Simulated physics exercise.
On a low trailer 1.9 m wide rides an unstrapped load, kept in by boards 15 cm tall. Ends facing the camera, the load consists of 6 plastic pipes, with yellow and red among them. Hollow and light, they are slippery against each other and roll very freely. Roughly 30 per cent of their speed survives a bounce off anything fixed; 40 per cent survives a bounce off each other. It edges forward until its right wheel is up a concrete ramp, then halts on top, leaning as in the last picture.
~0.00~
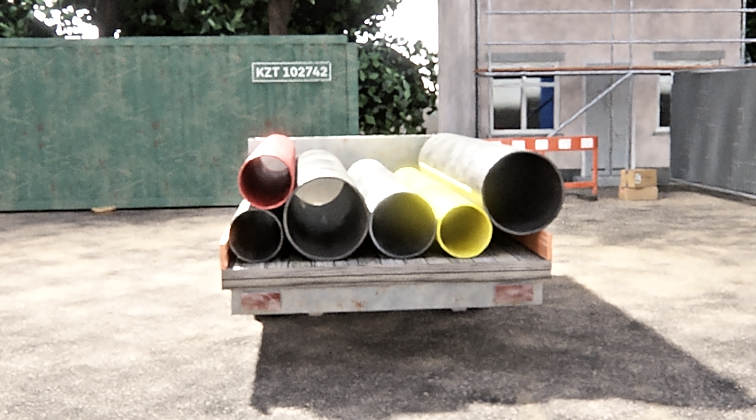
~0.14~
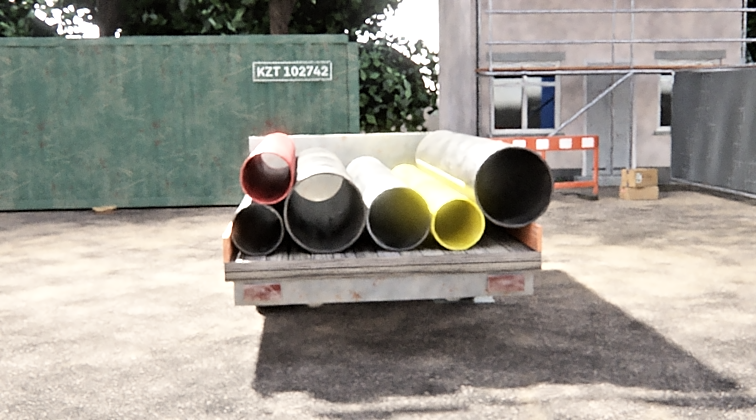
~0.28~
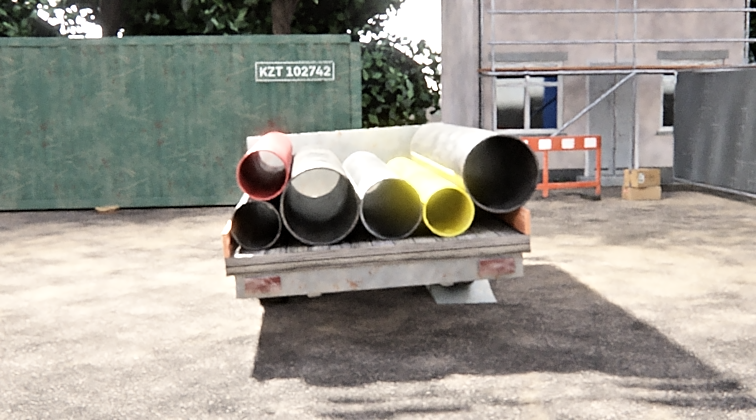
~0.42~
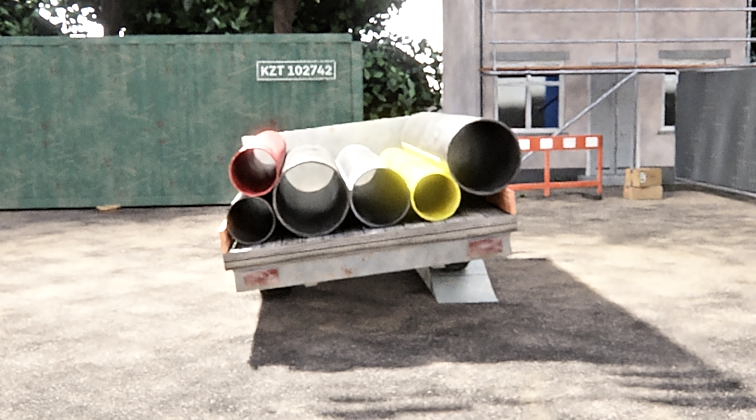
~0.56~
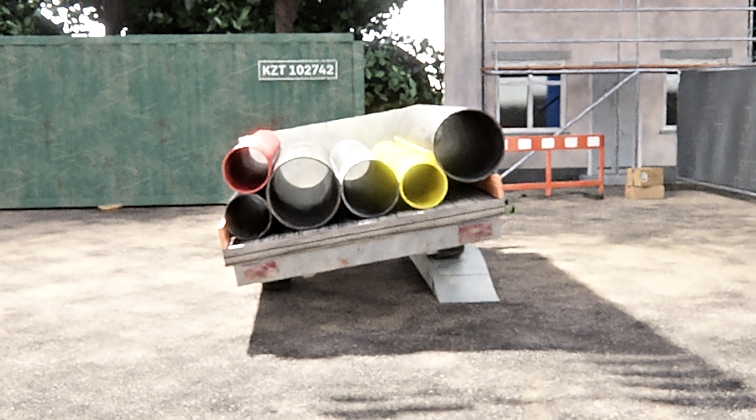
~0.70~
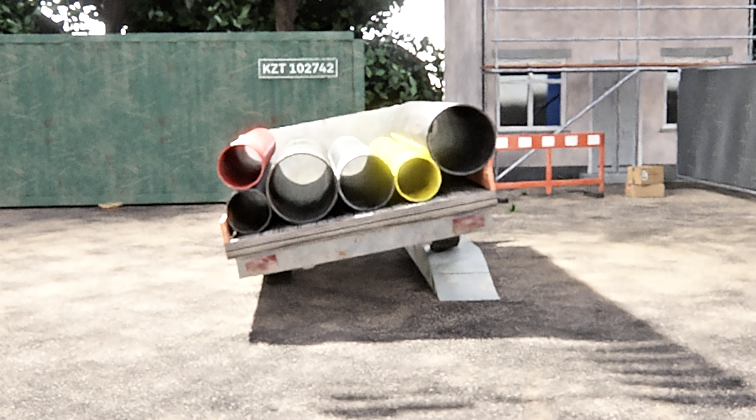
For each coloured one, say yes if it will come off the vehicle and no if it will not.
Yellow - no; red - yes.
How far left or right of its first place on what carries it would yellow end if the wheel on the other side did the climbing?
Some 0 cm rightwards.
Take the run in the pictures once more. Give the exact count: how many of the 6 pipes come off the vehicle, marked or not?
The number is exactly 1.
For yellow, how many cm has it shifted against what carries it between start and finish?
Result - yellow: 0.
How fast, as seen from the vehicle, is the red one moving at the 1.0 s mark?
1.0 m/s, give or take.
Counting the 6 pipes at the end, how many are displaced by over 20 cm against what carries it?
The number is 1.
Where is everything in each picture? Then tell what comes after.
In the first picture, yellow (464, 231), red (266, 182); 5 of the 6 make up the bottom layer.
In the second picture, yellow (458, 224), red (267, 178); the deck is level.
In the third picture, yellow (448, 211), red (262, 175); the deck slopes 3° down to the left.
In the fourth picture, yellow (435, 196), red (254, 172); the deck slopes 6° down to the left.
In the fifth picture, yellow (423, 185), red (246, 170); the deck slopes 9° down to the left.
In the sixth picture, yellow (418, 179), red (240, 167); the deck slopes 10° down to the left.
By 1.0 s, yellow is on the deck, 50 cm from the right edge; red is up on others, 5 cm from the left edge, rolling left; 0 gone from the deck.
By 1.2 s, red is dropping off the left side; as before, yellow; 1 gone from the deck.
Finally (3.9 s), yellow is on the deck, 50 cm from the right edge; red is down on the left; 1 gone from the deck.
